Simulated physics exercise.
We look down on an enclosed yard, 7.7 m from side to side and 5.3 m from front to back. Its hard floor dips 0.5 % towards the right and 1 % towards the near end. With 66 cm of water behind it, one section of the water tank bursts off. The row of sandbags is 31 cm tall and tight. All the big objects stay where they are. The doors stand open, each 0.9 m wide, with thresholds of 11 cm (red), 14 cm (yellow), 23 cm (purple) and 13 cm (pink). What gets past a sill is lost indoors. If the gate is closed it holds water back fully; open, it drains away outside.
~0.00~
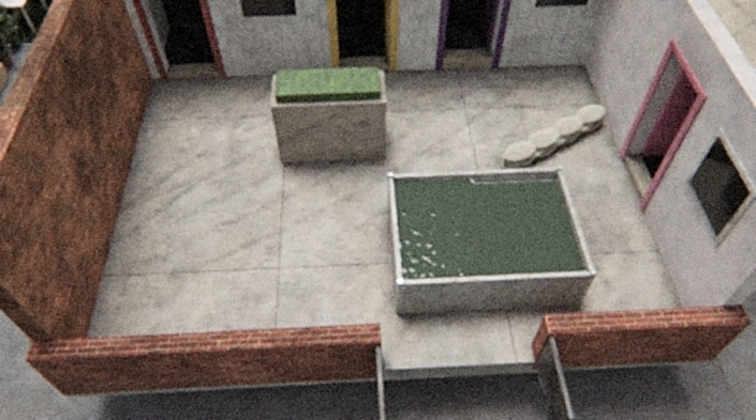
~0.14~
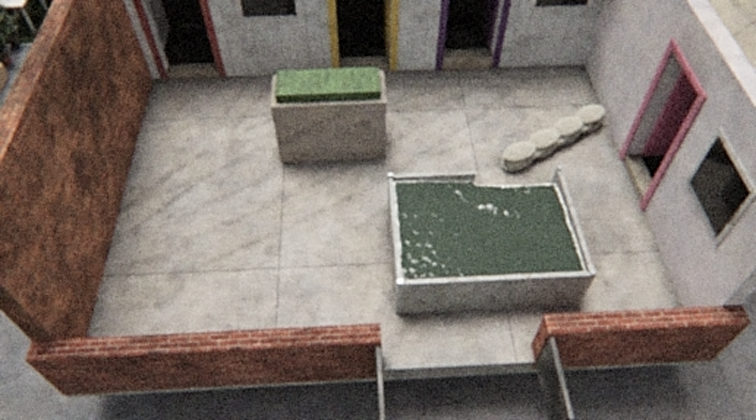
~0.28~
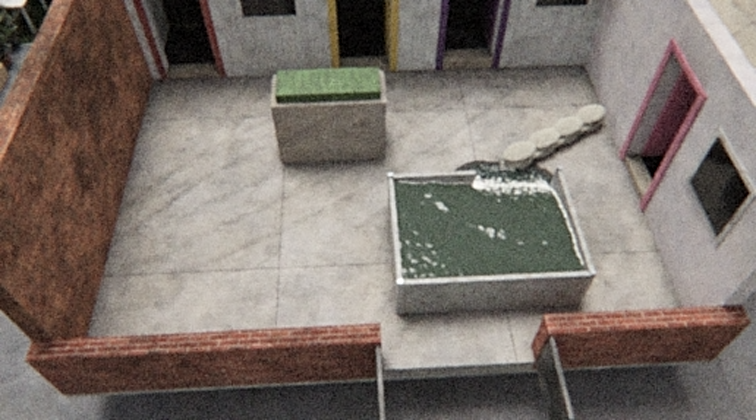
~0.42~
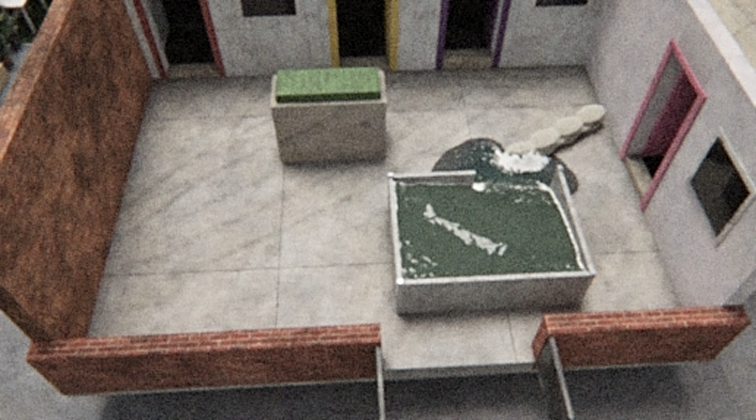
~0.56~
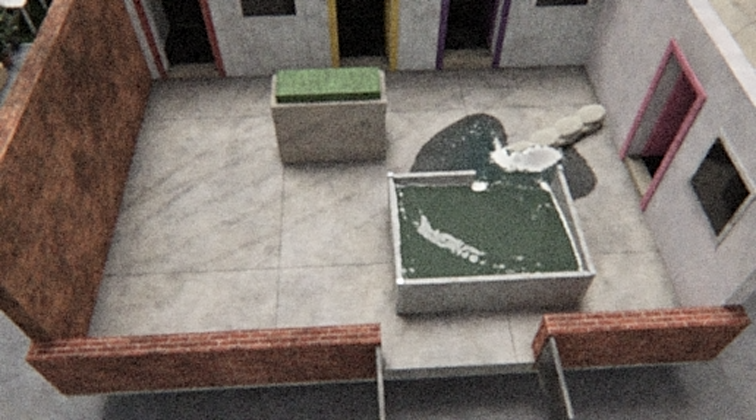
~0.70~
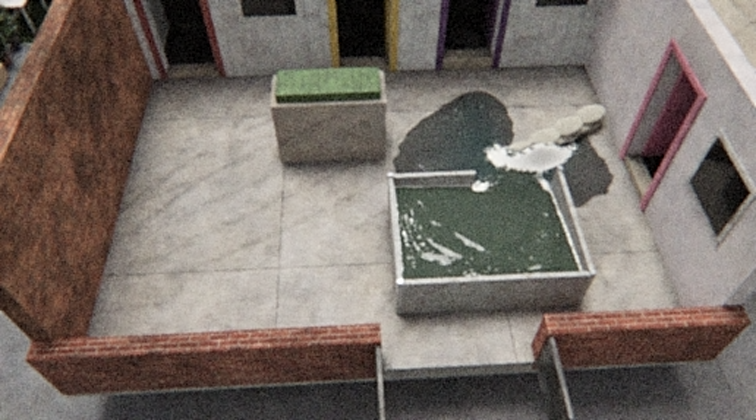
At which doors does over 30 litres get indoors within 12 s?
Within that time: At the red door it stays under the limit; at the yellow door it stays under the limit; at the purple door it stays under the limit; at the pink door it goes over the limit.
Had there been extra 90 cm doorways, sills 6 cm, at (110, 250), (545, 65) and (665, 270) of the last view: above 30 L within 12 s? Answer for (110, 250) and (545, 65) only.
In turn: Not over, past it.
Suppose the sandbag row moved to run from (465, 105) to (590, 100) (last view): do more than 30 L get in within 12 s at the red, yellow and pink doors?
Against that limit: Red not over, yellow below, pink under.
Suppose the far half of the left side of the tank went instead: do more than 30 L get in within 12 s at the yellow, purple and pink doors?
Against that limit: Yellow not over, purple below, pink under.
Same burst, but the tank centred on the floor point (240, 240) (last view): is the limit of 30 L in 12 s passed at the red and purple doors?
Then: Red past it, purple not over.
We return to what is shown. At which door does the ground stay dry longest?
It is the red one.
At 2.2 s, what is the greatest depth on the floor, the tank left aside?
Roughly 36 cm.
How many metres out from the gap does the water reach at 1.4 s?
Roughly 3.4 m.
After 1.4 s water covers 25 % of the floor and is deepest (44 cm) near (526, 170); red door not reached, yellow door not reached, purple door 19 cm at the sill, 0 L in, pink door 6 cm at the sill, 8 L in.
After 2.2 s water covers 30 % of the floor and is deepest (36 cm) near (611, 149); red door not reached, yellow door 17 cm at the sill, 2 L in, purple door 18 cm at the sill, 0 L in, pink door 24 cm at the sill, 65 L in.
After 3.5 s water covers 50 % of the floor and is deepest (24 cm) near (621, 175); red door 3 cm at the sill, 0 L in, yellow door 15 cm at the sill, 10 L in, purple door 11 cm at the sill, 0 L in, pink door 21 cm at the sill, 143 L in.
After 7.0 s water covers 80 % of the floor and is deepest (14 cm) near (670, 336); red door 5 cm at the sill, 0 L in, yellow door 9 cm at the sill, 12 L in, purple door 3 cm at the sill, 0 L in, pink door 12 cm at the sill, 206 L in.
After 12.0 s water covers 95 % of the floor and is deepest (10 cm) near (81, 366); red door 3 cm at the sill, 0 L in, yellow door 5 cm at the sill, 12 L in, purple door 3 cm at the sill, 0 L in, pink door 8 cm at the sill, 207 L in.
